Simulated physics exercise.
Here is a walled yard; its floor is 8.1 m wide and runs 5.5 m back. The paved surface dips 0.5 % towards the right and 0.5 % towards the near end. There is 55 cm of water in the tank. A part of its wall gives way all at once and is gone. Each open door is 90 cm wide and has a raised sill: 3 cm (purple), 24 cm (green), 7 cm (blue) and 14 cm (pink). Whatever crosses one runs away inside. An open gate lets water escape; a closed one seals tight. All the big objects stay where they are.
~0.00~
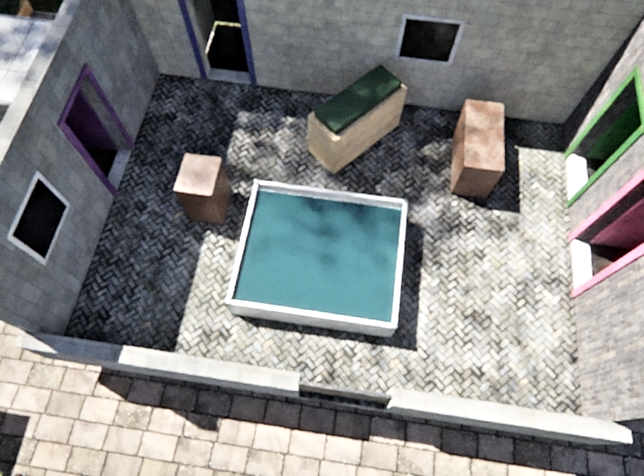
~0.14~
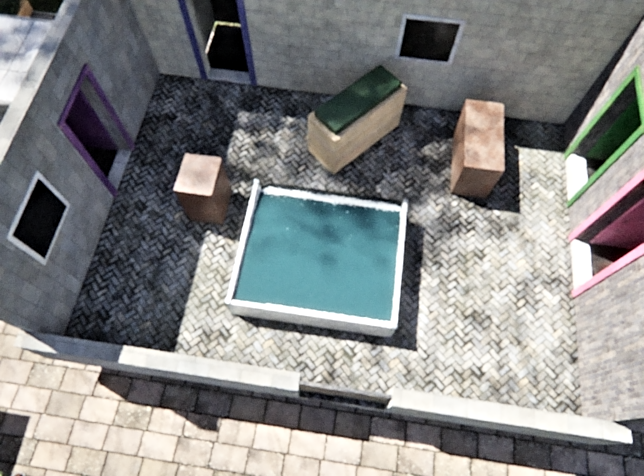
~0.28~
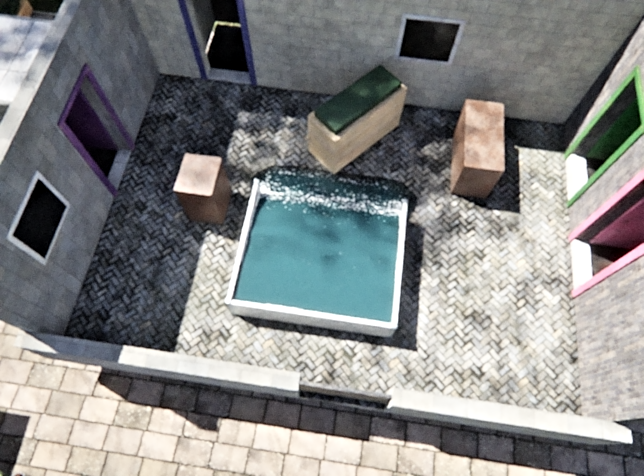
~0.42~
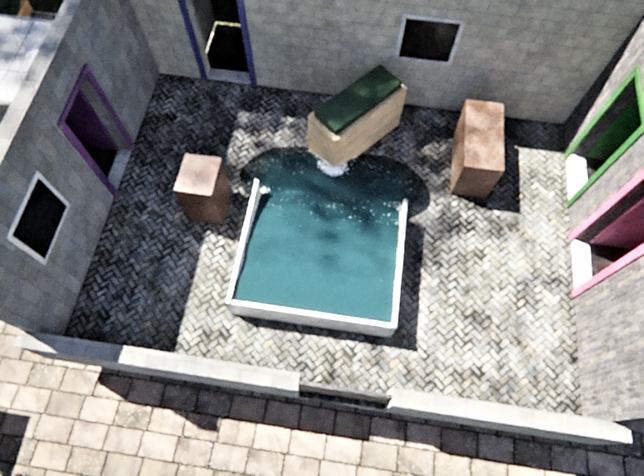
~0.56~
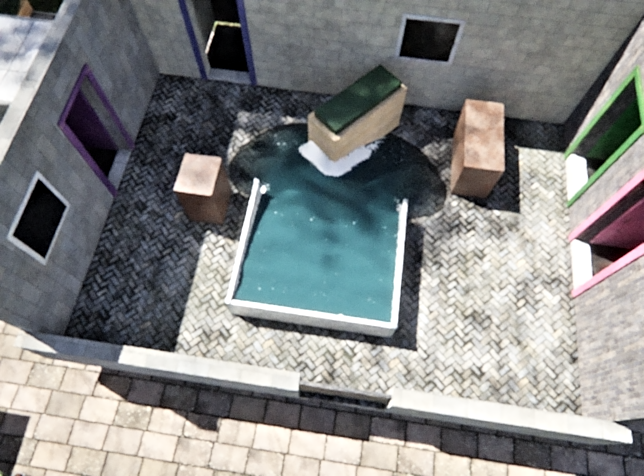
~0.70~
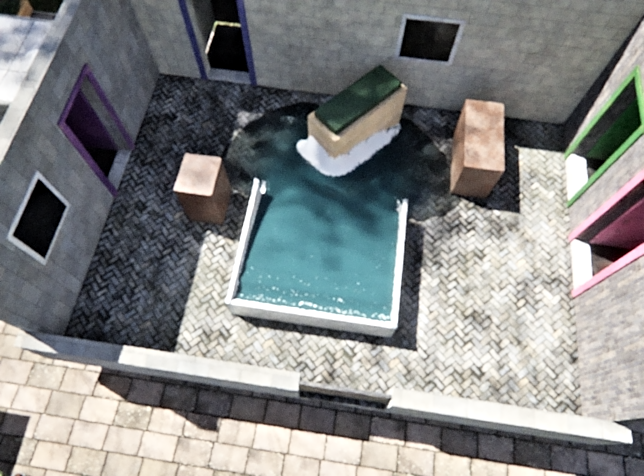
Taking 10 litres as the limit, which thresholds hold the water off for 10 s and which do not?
Within that time: At the purple door it exceeds the limit; at the green door it keeps below the limit; at the blue door it exceeds the limit; at the pink door it stays under the limit.
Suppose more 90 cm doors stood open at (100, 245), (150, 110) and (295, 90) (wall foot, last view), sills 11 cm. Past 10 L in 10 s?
In that order: Under, above, above.
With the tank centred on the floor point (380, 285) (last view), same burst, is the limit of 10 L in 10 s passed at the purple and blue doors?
Against that limit: Purple past it, blue not over.
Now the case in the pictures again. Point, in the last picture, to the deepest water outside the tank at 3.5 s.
Around (380, 106).
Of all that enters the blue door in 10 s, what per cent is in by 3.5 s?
About 65 per cent.
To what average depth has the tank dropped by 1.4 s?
Some 30 cm.
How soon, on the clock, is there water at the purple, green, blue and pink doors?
Arrival: Purple 3.0 s, green 2.2 s, blue 1.4 s, pink 3.0 s.
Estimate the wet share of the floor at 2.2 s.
About 35 per cent.
After 1.4 s water covers 25 % of the floor and is deepest (38 cm) near (331, 179); purple door not reached, green door not reached, blue door not reached, pink door not reached.
After 2.2 s water covers 35 % of the floor and is deepest (38 cm) near (444, 114); purple door not reached, green door not reached, blue door 17 cm at the sill, 22 L in, pink door not reached.
After 3.5 s water covers 50 % of the floor and is deepest (30 cm) near (380, 106); purple door 7 cm at the sill, 0 L in, green door 14 cm at the sill, 0 L in, blue door 13 cm at the sill, 62 L in, pink door 3 cm at the sill, 0 L in.
After 6.0 s water covers 85 % of the floor and is deepest (17 cm) near (571, 409); purple door 8 cm at the sill, 23 L in, green door 8 cm at the sill, 0 L in, blue door 8 cm at the sill, 95 L in, pink door 4 cm at the sill, 0 L in.
After 10.0 s water covers 95 % of the floor and is deepest (16 cm) near (317, 335); purple door 5 cm at the sill, 63 L in, green door 4 cm at the sill, 0 L in, blue door 5 cm at the sill, 97 L in, pink door 10 cm at the sill, 0 L in.
